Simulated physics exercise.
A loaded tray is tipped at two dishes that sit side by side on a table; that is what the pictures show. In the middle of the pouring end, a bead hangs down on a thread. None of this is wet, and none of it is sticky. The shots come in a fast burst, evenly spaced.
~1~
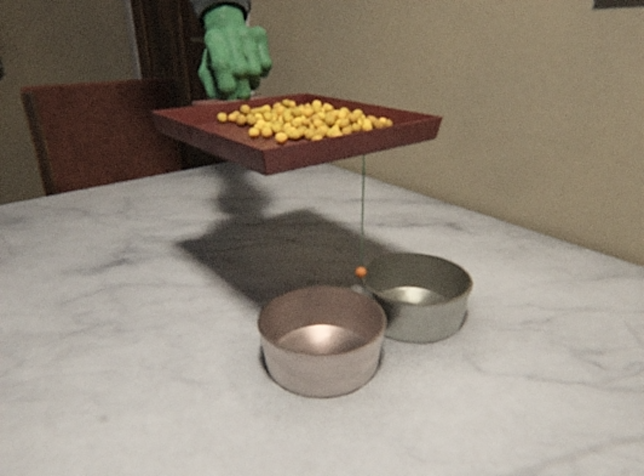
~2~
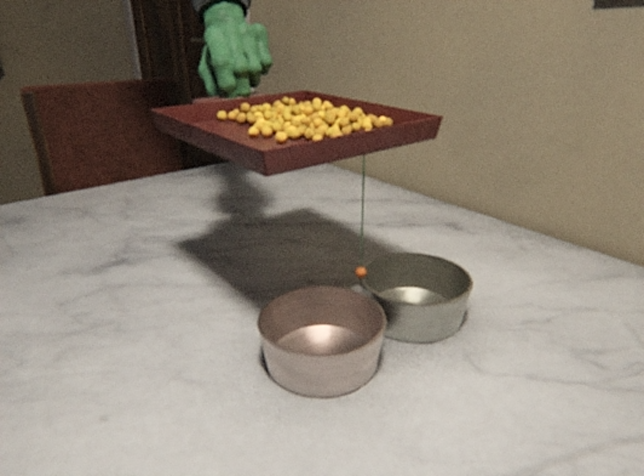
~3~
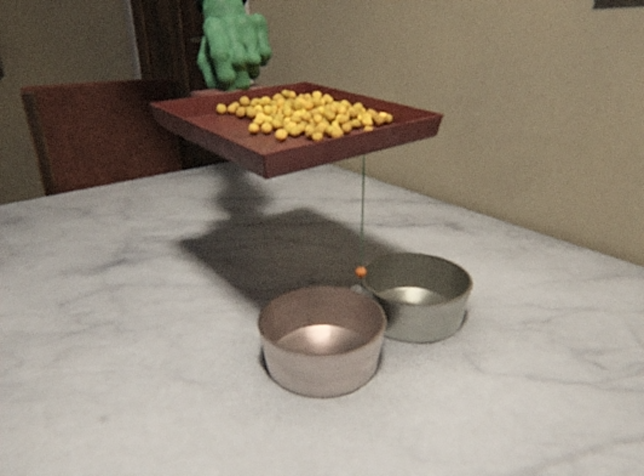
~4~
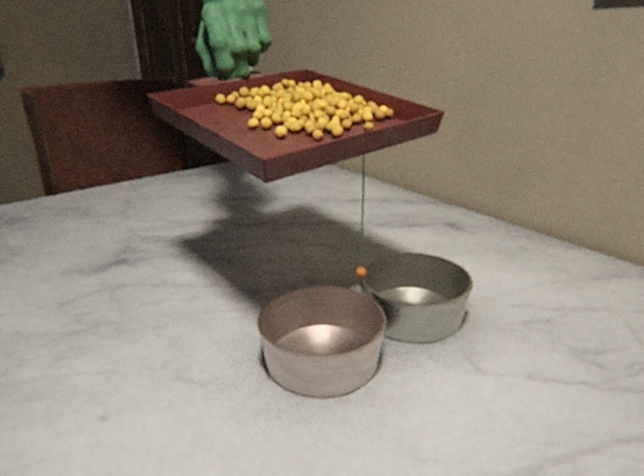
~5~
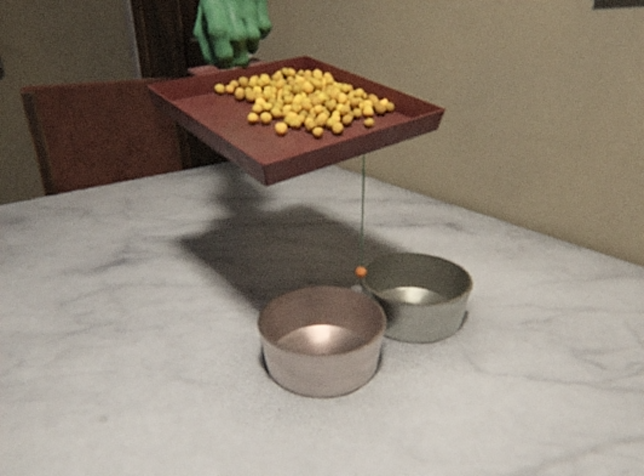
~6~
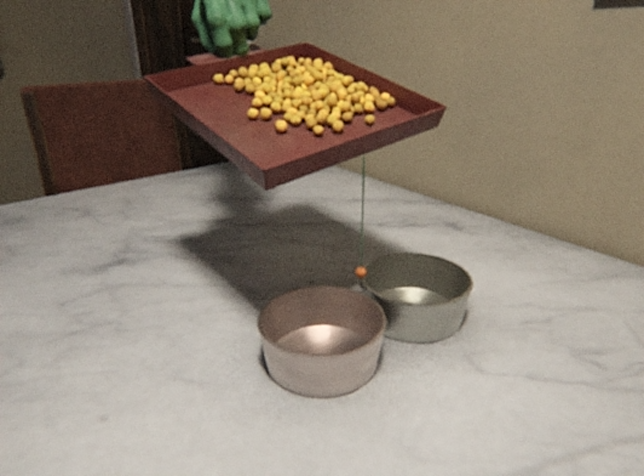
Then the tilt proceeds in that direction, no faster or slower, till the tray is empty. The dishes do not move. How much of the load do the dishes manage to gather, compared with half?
They gather more than half of it.
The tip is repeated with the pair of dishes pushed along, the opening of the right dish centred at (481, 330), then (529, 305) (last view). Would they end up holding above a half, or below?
Earlier try a minority share, later try a minority share.
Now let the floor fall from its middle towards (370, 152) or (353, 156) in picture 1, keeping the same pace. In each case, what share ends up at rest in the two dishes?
The first comes to 50 %, while the second comes to 50 %.
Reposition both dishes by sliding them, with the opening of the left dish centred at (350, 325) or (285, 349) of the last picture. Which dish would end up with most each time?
It comes out as the one to the left in the first try and the one to the left in the second.
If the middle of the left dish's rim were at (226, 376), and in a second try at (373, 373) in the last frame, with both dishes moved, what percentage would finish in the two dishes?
First placement: Some 60 %; second placement: Some 10 %.
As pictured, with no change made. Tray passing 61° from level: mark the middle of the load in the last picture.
(310, 116).
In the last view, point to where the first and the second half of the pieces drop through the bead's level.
Earlier portion about (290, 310); later portion about (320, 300).
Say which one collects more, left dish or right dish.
Winner: The left side.
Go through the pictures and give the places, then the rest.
The first picture shows corners of the pouring end (264, 148) and (437, 117), level; middle of the load (302, 121), puffed corn balls; left dish (363, 365); right dish (457, 314); bead on its thread (361, 272).
The second picture shows corners of the pouring end (264, 149) and (437, 116), level; middle of the load (302, 119).
The third picture shows corners of the pouring end (265, 152) and (438, 114), tipped barely, lowest at the left corner; middle of the load (302, 113).
The fourth picture shows corners of the pouring end (265, 157) and (439, 111), tipped a little, lowest at the left corner; middle of the load (302, 105).
The fifth picture shows corners of the pouring end (265, 161) and (440, 109), tipped a little, lowest at the left corner; middle of the load (302, 97).
The sixth picture shows corners of the pouring end (266, 166) and (441, 106), tipped clearly, lowest at the left corner; middle of the load (303, 89); left dish (363, 365); right dish (457, 314).
Just after the last frame, tray tipped steeply; almost all on the tray; just a few in the left dish; just a few outside both; just a few in the air.
A moment on, tray tipped past a quarter turn; the larger part on the tray; just a few in the left dish; about a tenth outside both; just a few in the air.
Further on, tray tipped past a quarter turn; roughly two thirds in the left dish; roughly a third outside both.
When it is over, tray tipped past a quarter turn; roughly two thirds in the left dish; not one in the right dish; roughly a third outside both.
